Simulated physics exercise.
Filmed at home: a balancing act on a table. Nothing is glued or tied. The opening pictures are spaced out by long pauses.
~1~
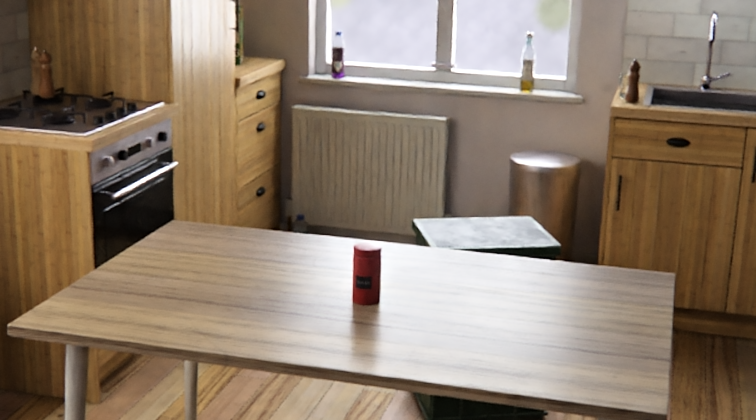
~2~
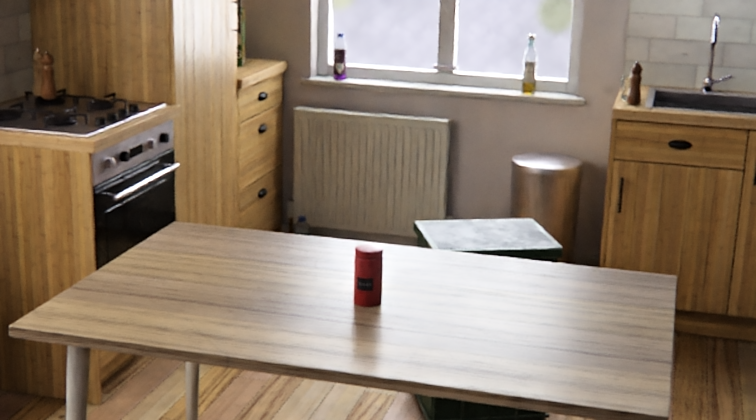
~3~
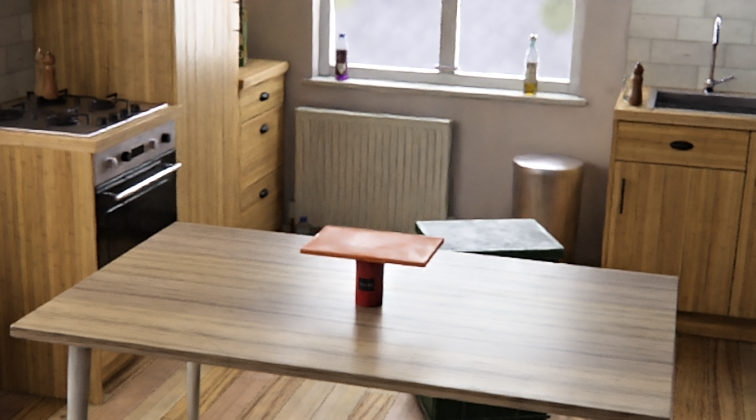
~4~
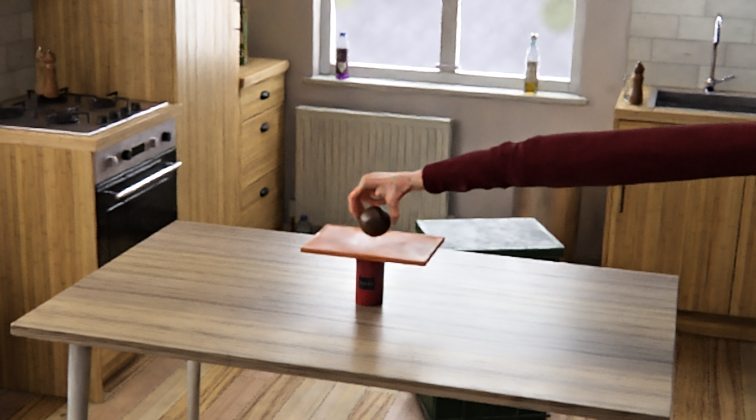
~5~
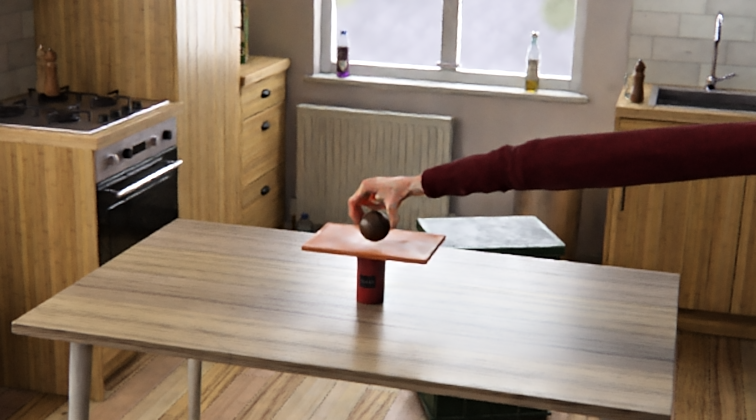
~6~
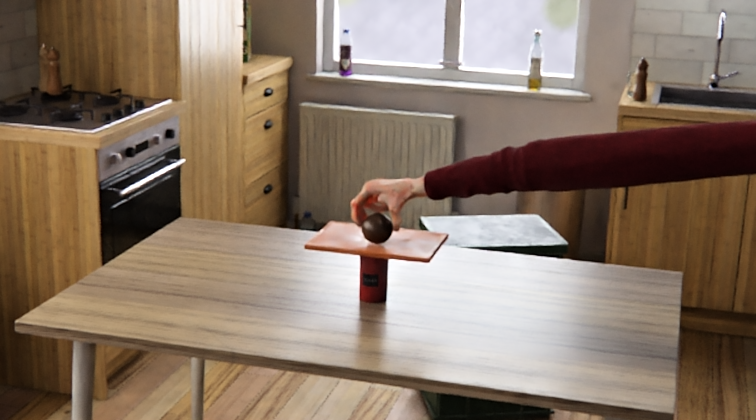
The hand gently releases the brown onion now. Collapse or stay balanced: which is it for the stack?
The stack bears the weight.
Then, 0.60 s after the last picture, nothing has stirred.
Then, 1.30 s after the last picture, brown onion resting near (377, 229).
Then, 2.10 s after the last picture, brown onion resting near (378, 229).
At rest, all 3 in place. Seen from the same camera at the end, brown onion near (378, 229). The stack holds.
